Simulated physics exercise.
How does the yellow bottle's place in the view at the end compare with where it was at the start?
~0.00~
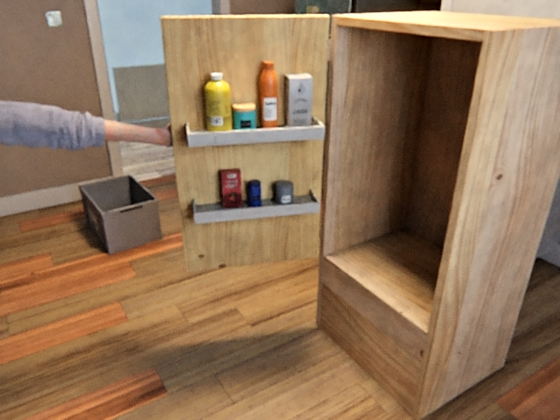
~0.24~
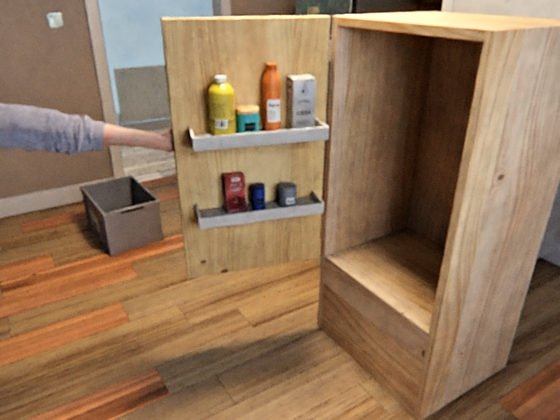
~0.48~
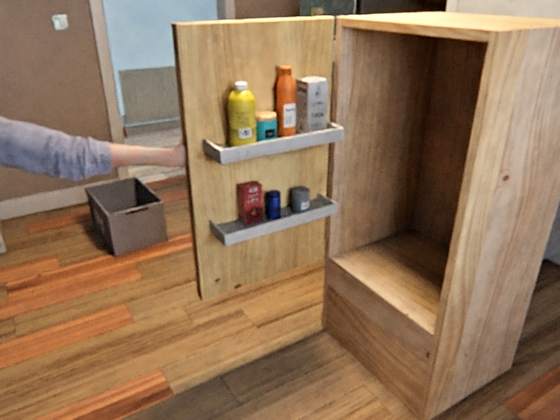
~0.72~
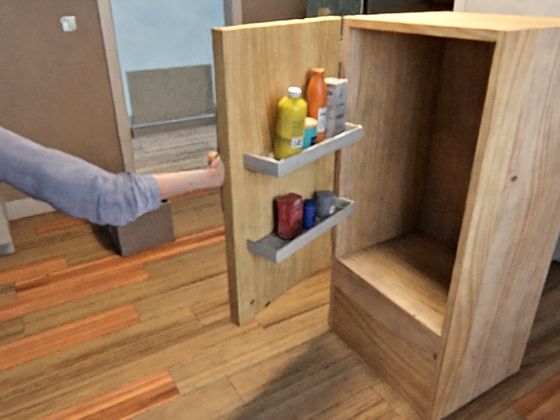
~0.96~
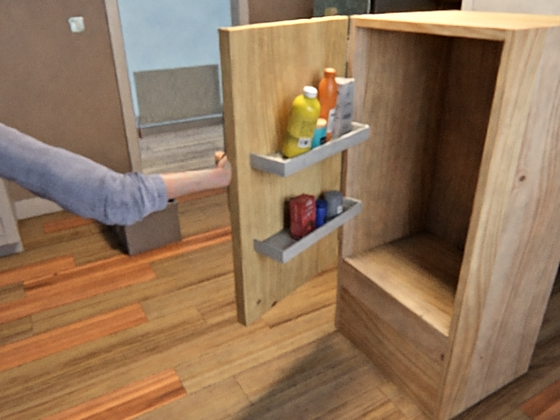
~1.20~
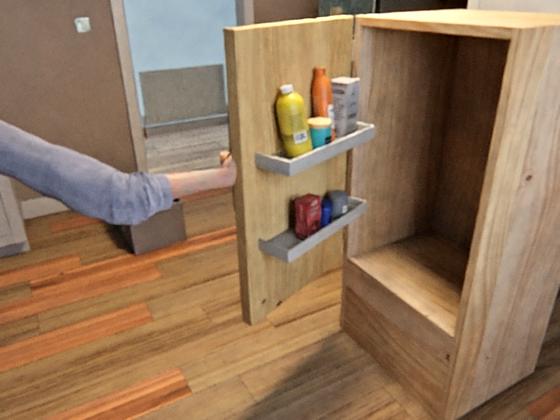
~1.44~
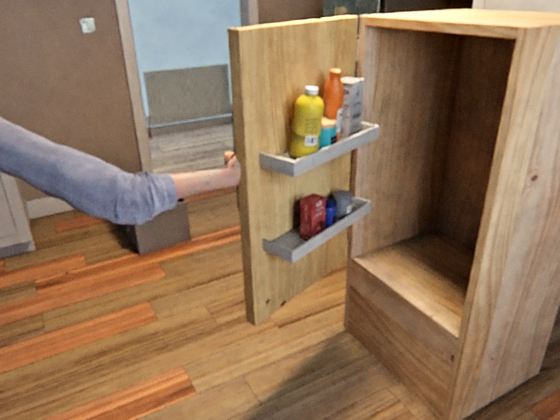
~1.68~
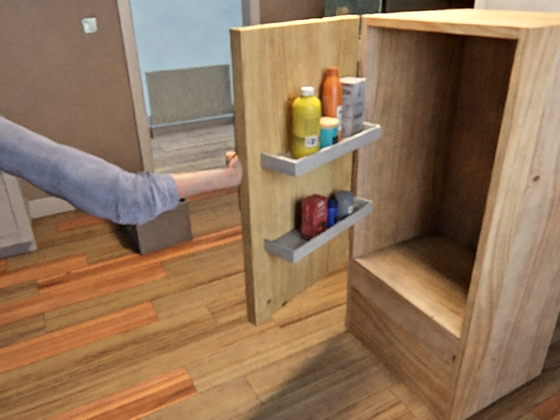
It ends up farther to the right and slightly lower in the view, having been carried along on the upper rack as the door swung. It is still standing upright behind the rail.
